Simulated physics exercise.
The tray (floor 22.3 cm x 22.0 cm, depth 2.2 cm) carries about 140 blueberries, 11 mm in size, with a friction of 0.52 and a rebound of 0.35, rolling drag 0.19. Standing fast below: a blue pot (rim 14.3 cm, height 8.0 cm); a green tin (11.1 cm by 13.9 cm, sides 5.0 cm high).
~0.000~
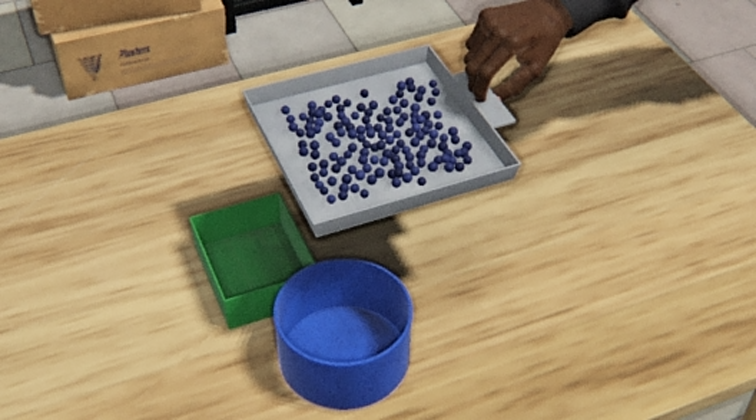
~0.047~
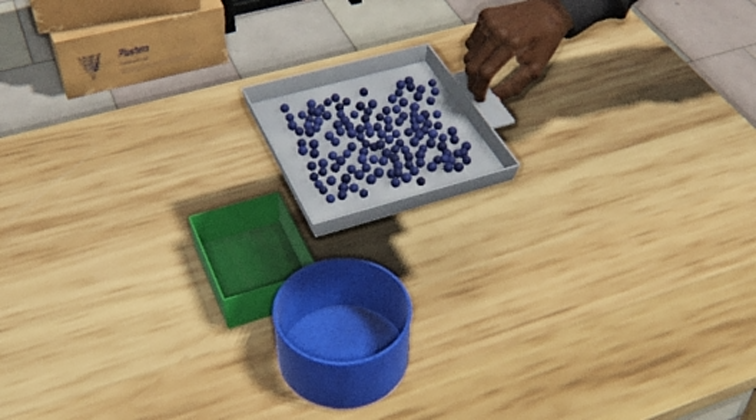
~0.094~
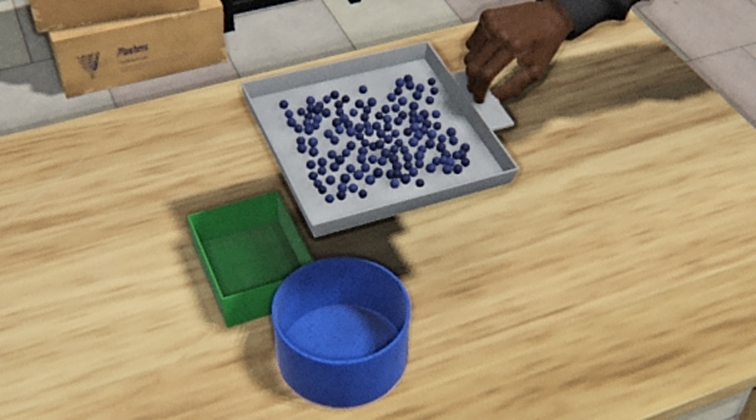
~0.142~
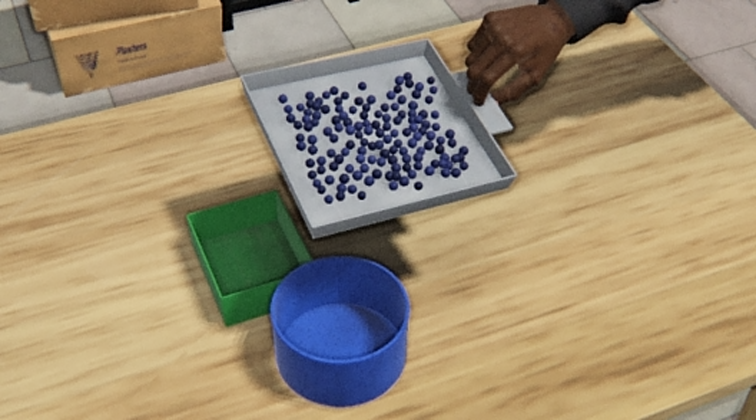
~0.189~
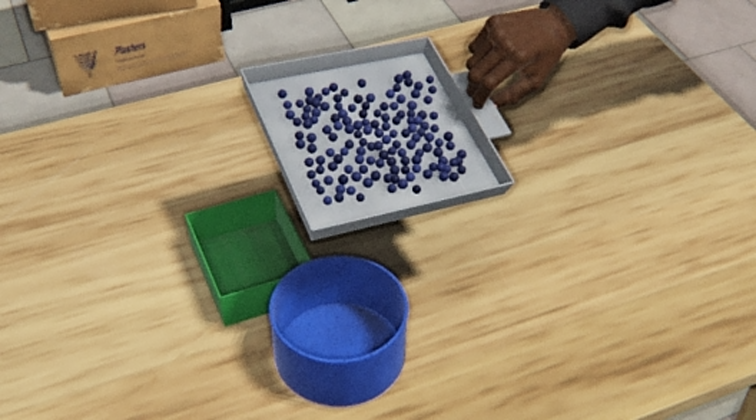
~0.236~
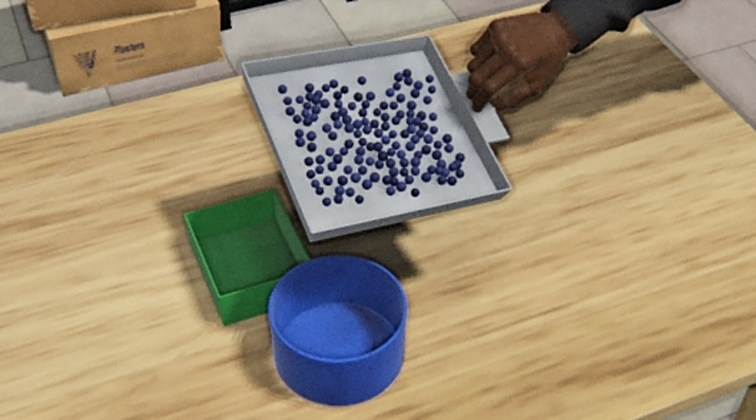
Hand gripping a grey tray of blueberries and slowly tilting it slightly above a blue pot and green tin on a wooden table.
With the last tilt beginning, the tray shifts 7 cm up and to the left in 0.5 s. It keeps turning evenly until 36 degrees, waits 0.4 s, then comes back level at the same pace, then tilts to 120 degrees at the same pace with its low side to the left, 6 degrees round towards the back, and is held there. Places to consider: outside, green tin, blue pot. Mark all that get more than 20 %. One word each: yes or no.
Outside: Yes. Green tin: No. Blue pot: Yes.
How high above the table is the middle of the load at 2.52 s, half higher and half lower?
Median: Approx. 14 centimetres.
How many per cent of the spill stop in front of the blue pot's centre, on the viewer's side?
Share of spill: Approx. 0 %.
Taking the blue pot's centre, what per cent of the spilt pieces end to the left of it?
Roughly 0 percent.
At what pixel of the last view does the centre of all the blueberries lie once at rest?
(328, 276), roughly.
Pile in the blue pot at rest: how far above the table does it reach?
I'd guess close to 2.0 centimetres.
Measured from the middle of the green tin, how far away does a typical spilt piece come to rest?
Median radius: Approx. 10 cm.
After 1.11 s, tilt 27 degrees; tray 100 %; middle of all pieces on or above the table near (416, 181).
After 1.85 s, tilt 26 degrees; tray 100 %; middle of all pieces on or above the table near (371, 142).
After 2.52 s, tilt 83 degrees; tray 95 %; middle of all pieces on or above the table near (319, 191).
After 3.16 s, tilt 120 degrees; outside 55 %, green tin 10 %, blue pot 35 %; middle of all pieces on or above the table near (323, 281).
In the end, at 3.6 s, outside 55 %, green tin 10 %, blue pot 35 %, tray 0 %.
